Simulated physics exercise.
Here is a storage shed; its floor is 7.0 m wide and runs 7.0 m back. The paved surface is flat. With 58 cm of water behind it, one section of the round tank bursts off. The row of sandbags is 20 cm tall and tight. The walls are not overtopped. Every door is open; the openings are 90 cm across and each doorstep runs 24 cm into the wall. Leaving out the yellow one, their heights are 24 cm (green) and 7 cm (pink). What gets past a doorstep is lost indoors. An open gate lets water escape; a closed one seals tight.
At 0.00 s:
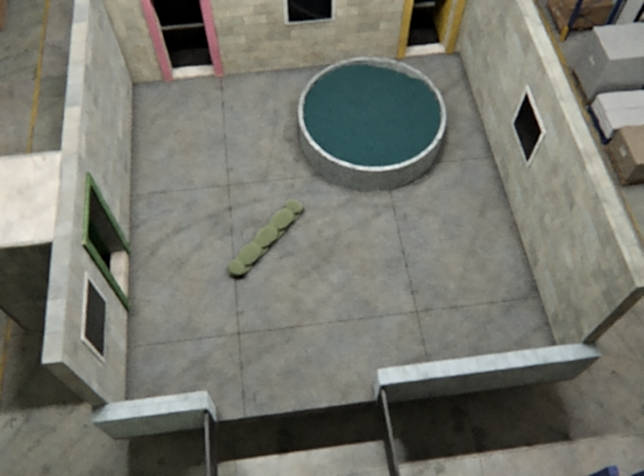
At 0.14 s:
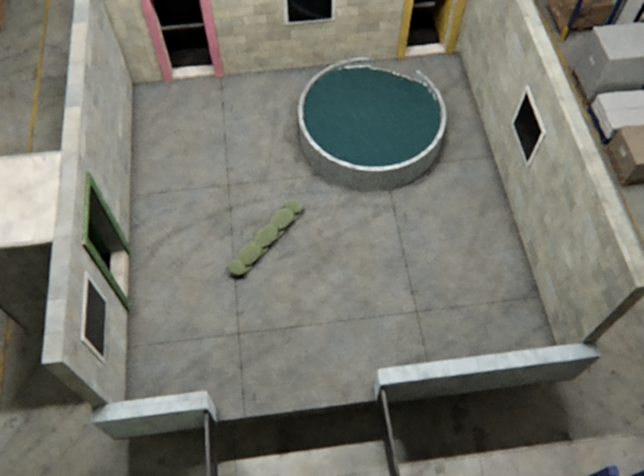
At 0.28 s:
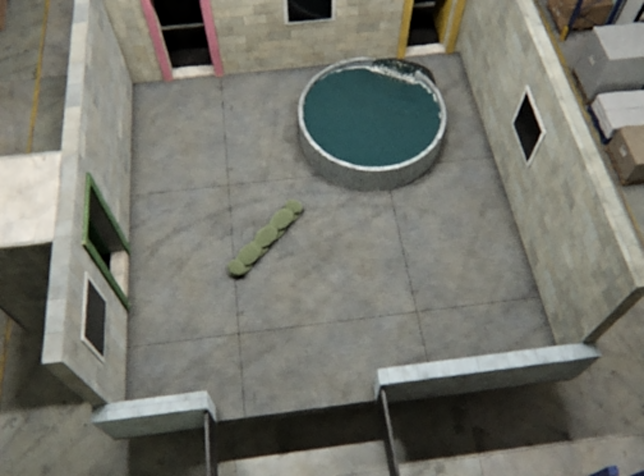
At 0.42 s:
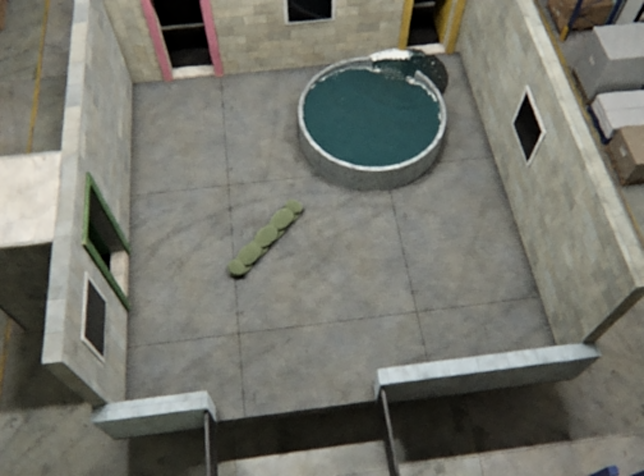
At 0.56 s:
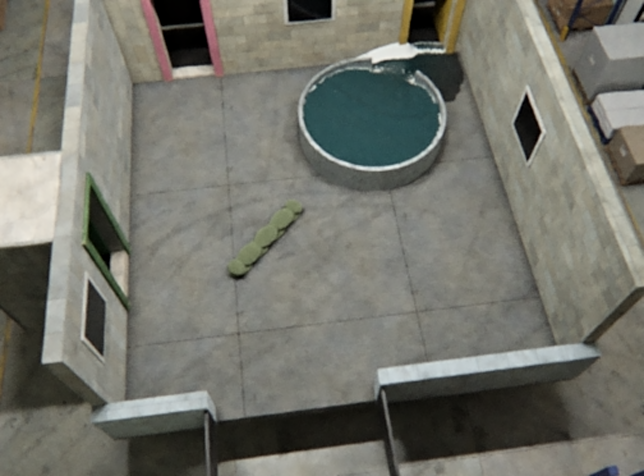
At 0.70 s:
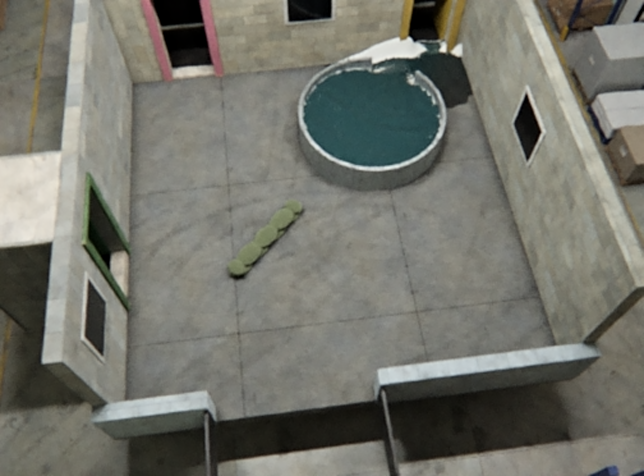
The video shows a round tank of still water in a walled, paved space; its rim breaks open on the far side, and water pours out, spreading across the floor to the yellow door and toward the right wall.
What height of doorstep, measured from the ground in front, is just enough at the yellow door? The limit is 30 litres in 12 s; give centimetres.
About 34 cm.
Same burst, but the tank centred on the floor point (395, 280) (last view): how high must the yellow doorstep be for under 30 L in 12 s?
Some 26 cm.
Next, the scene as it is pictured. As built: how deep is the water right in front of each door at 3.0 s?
Depths in cm: Yellow 25, green 0, pink 4.
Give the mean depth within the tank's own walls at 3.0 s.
Roughly 35 cm on average.
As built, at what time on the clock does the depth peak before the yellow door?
At about 2.0 s.
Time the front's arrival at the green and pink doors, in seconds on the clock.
Green 6.0 s, pink 2.4 s.
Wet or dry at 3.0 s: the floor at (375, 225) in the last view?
It is dry.
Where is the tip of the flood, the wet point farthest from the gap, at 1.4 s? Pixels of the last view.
At about (280, 74).
After 1.4 s water covers 5 % of the floor, deepest (50 cm) near (455, 57); 24 cm at the yellow door, 102 litres in over its 5 cm doorstep.
After 3.0 s water covers 30 % of the floor, deepest (36 cm) near (455, 57); 25 cm at the yellow door, 359 litres in over its 5 cm doorstep.
After 12.0 s water covers 95 % of the floor, deepest (12 cm) near (446, 58); 11 cm at the yellow door, 889 litres in over its 5 cm doorstep.
At the yellow door as built, the water arrived by 0.5 s and peaked near 31 cm at 2.0 s.
With a doorstep of 31 cm, 52 litres would have come in within the 12 s; with 42.5 cm, 4 litres. So under 30 litres takes about 34 cm.
